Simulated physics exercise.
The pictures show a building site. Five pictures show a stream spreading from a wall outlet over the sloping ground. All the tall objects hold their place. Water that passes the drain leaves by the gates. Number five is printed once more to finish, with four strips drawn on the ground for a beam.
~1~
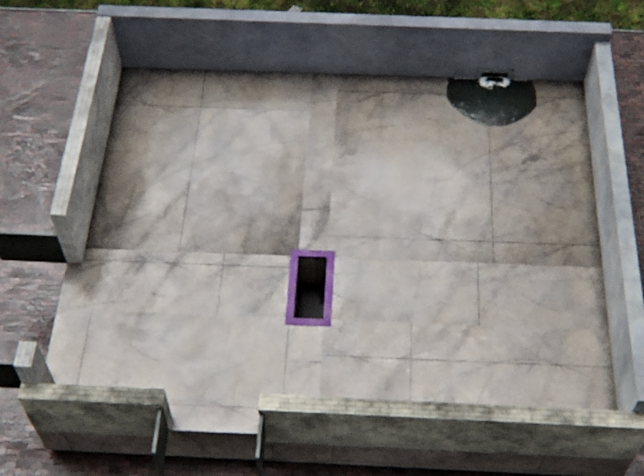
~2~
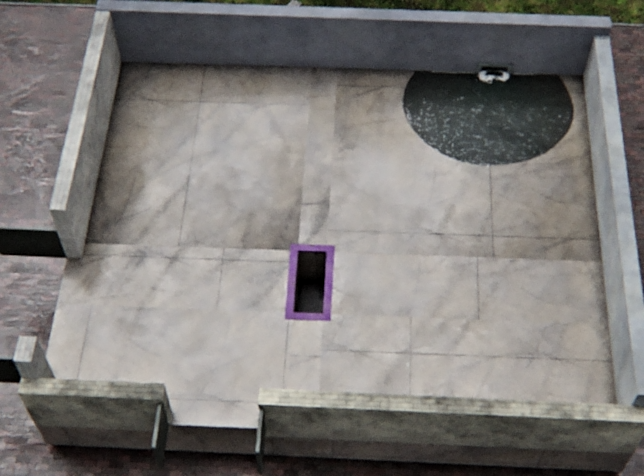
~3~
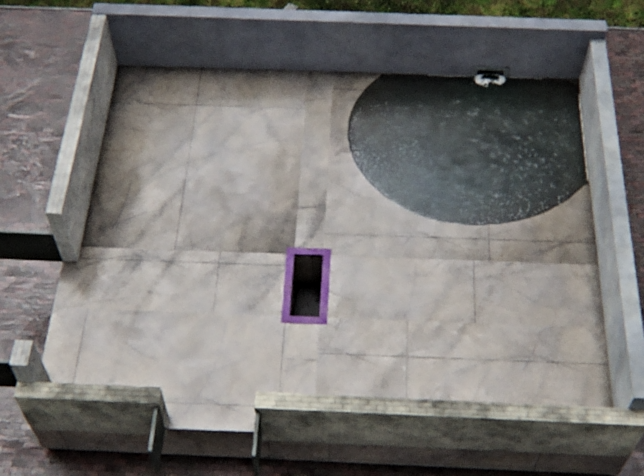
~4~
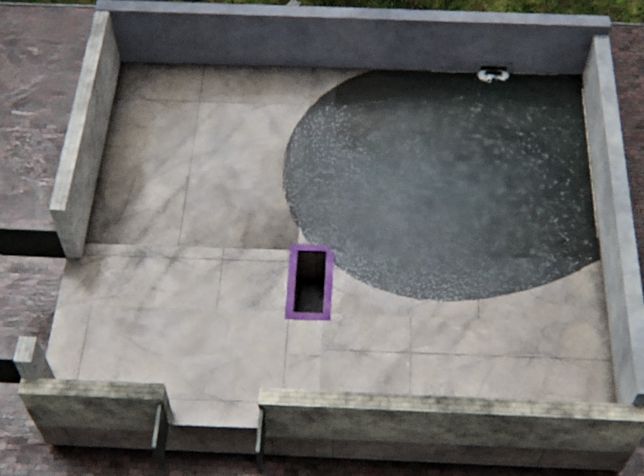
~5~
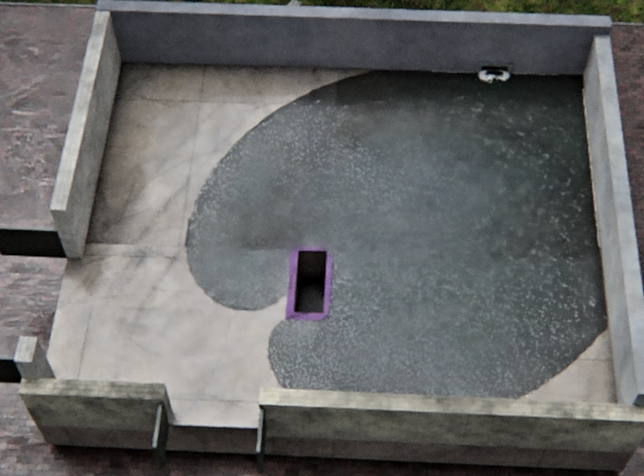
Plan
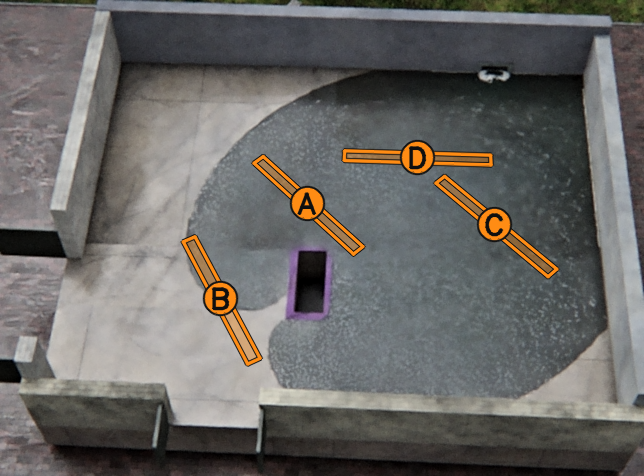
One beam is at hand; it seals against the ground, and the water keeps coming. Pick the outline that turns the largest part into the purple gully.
Choose B.
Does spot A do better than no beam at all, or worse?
Worse.
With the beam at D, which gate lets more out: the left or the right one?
More leaves on the left.
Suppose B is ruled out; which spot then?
Here it is spot C.
On the marked copy, A from (258, 159) to (358, 250); B from (189, 239) to (253, 361); C from (440, 179) to (552, 272); D from (344, 155) to (490, 160).
With A, about 8 % of the stream runs into the purple gully, about 92 % out by the gates.
With B, about 32 % of the stream runs into the purple gully, about 67 % out by the gates.
With C, about 17 % of the stream runs into the purple gully, about 83 % out by the gates.
With D, about 6 % of the stream runs into the purple gully, about 94 % out by the gates.
